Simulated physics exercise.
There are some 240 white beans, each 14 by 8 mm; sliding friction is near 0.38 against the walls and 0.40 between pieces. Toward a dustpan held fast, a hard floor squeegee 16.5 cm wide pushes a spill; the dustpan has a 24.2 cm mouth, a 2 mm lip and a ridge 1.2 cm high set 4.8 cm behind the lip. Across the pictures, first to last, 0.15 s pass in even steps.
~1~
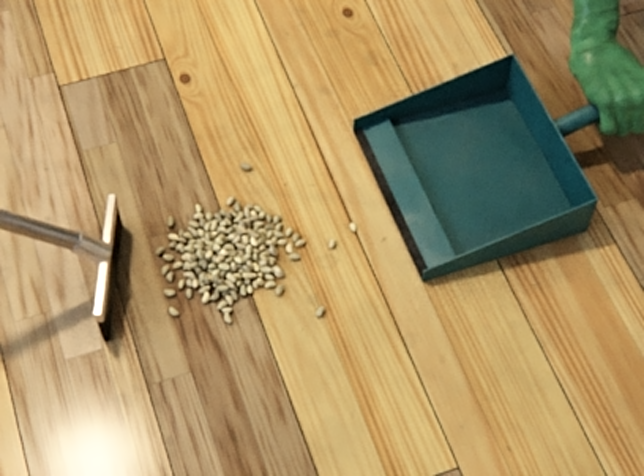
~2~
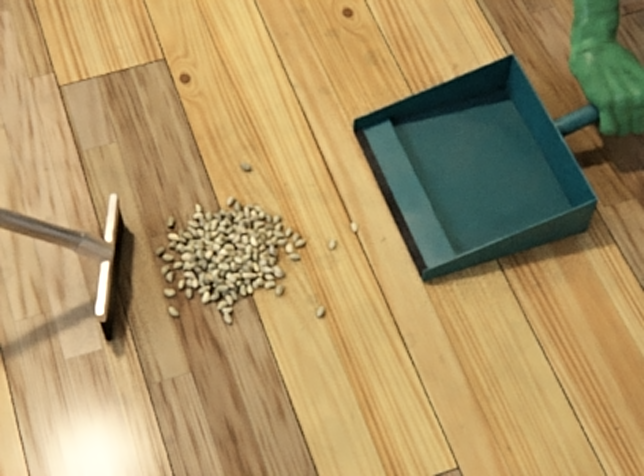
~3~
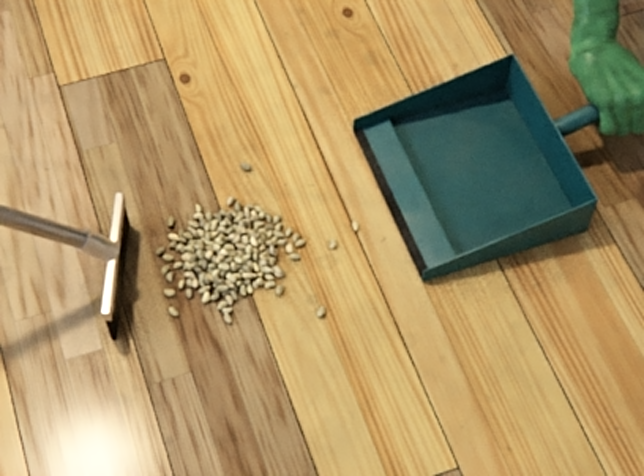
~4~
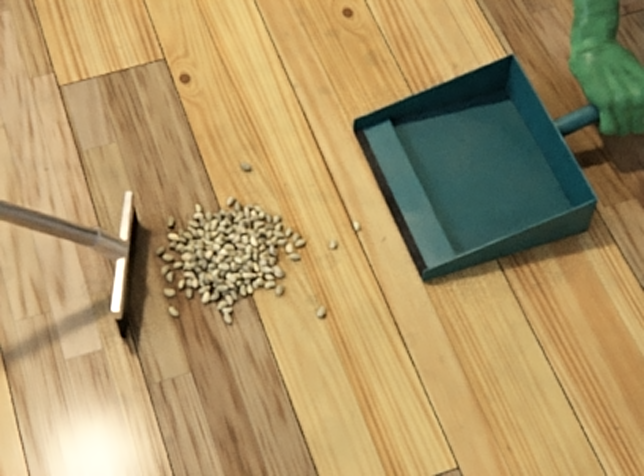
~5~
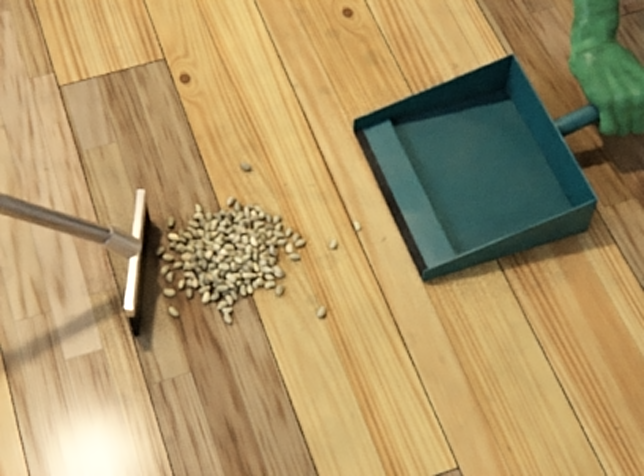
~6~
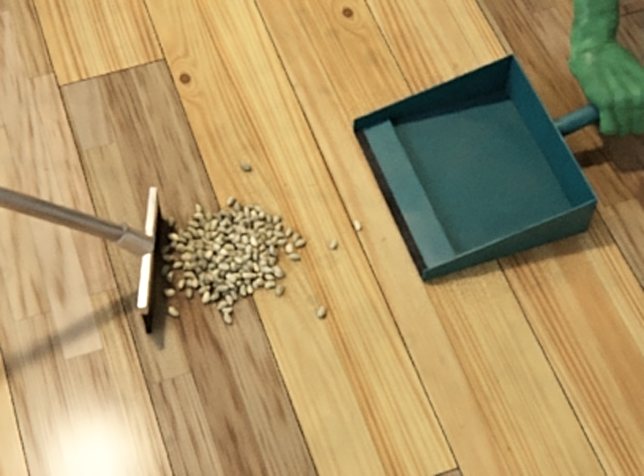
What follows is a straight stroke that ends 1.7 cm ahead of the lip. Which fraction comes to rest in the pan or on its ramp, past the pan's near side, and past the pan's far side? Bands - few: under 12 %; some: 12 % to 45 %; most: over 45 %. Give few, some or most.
Pan: Some, near side: Some, far side: Few.
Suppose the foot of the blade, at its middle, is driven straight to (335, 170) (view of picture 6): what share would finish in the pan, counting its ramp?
Close to 5 in a hundred.
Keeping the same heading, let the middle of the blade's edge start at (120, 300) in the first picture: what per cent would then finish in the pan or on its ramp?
Some 15 per cent.
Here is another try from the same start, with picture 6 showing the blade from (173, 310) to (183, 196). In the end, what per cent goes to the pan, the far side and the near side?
Split: Pan = 30, far = 0, near = 25.
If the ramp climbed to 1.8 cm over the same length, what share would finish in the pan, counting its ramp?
Roughly 20 per cent.
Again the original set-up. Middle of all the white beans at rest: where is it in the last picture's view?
(389, 237).
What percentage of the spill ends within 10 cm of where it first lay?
Around 5 percent.
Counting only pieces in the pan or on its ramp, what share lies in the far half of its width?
Something like 30 in a hundred.
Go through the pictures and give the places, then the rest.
The first frame shows blade from (99, 317) to (113, 203), moved 0.0 cm, 0 of the pieces shifted so far; middle of the pieces at (229, 254); pan at (481, 176).
The second frame shows blade from (101, 316) to (115, 202), moved 0.2 cm, 0 of the pieces shifted so far; middle of the pieces at (229, 254).
The third frame shows blade from (107, 315) to (121, 201), moved 0.9 cm, 0 of the pieces shifted so far; middle of the pieces at (229, 254).
The fourth frame shows blade from (117, 314) to (130, 200), moved 2.0 cm, 1 of the pieces shifted so far; middle of the pieces at (229, 254).
The fifth frame shows blade from (130, 311) to (142, 198), moved 3.5 cm, 1 of the pieces shifted so far; middle of the pieces at (229, 254).
The sixth frame shows blade from (143, 309) to (154, 196), moved 5.0 cm, 2 of the pieces shifted so far; middle of the pieces at (229, 254); pan at (481, 176).
Then, 0.26 s after the last picture, middle of the blade 17 cm from the lip; 0 % over the lip, far side 0 %, near side 0 %.
Then, 0.43 s after the last picture, middle of the blade 9 cm from the lip; 0 % over the lip, far side 0 %, near side 10 %.
Then, 0.72 s after the last picture, middle of the blade 4 cm from the lip; 25 % over the lip, far side 0 %, near side 15 %.
In the end, pan 25 %, near side 15 %, far side 5 %, in front of the lip or behind the blade 60 %.
